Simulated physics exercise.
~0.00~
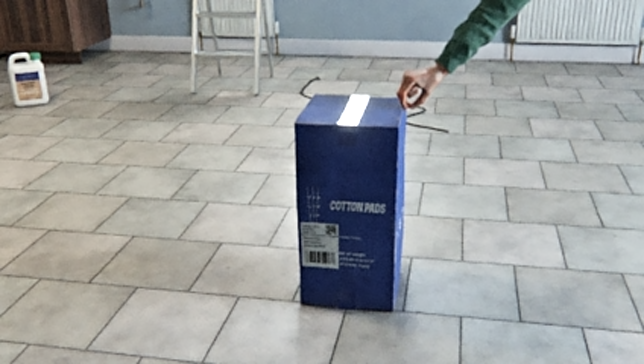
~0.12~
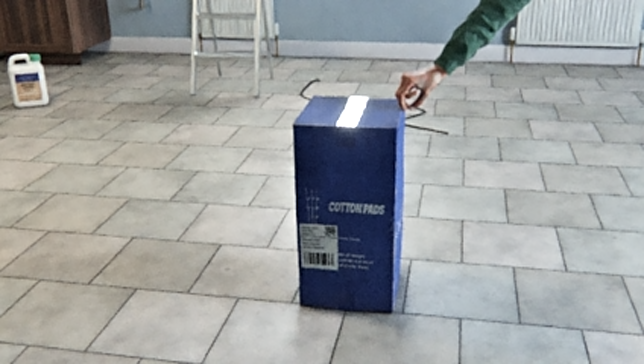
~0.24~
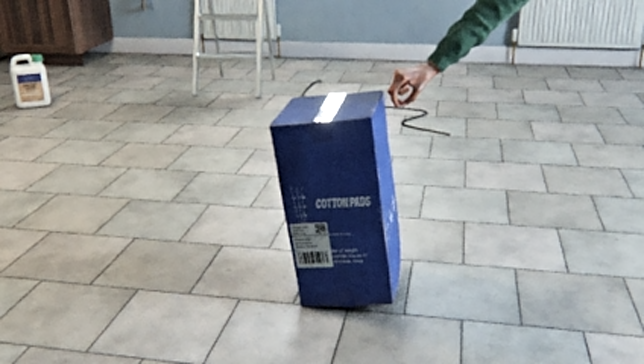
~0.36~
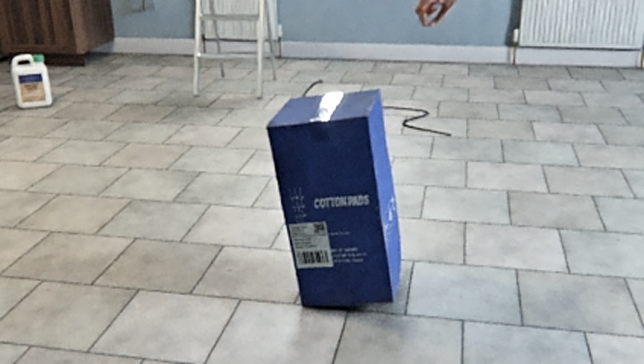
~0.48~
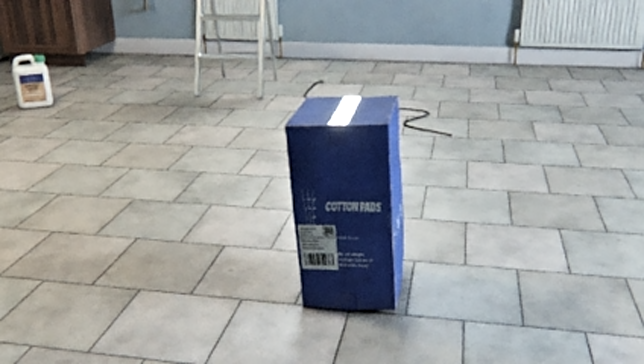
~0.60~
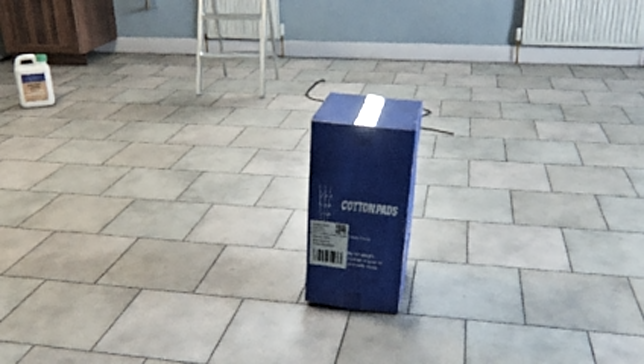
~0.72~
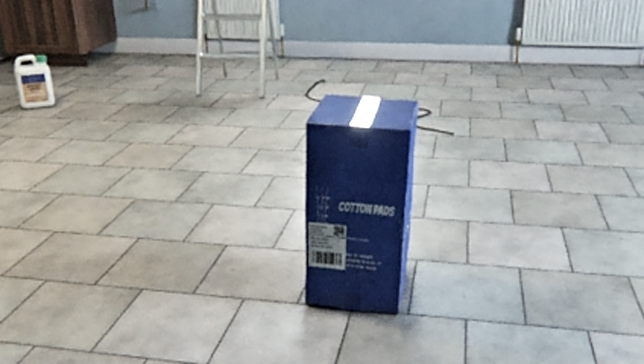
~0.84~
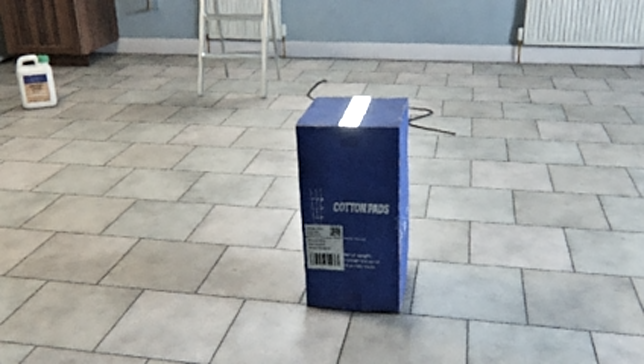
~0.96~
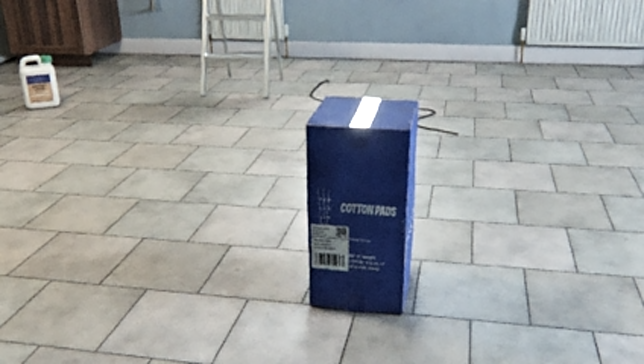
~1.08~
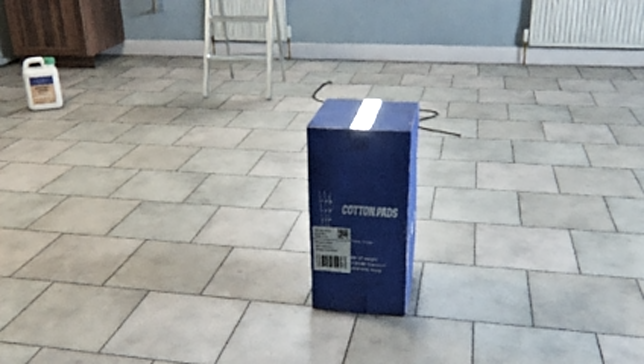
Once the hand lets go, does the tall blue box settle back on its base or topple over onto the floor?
It settles back on its base. After leaning left it rocks back and ends up standing upright on the tiles.
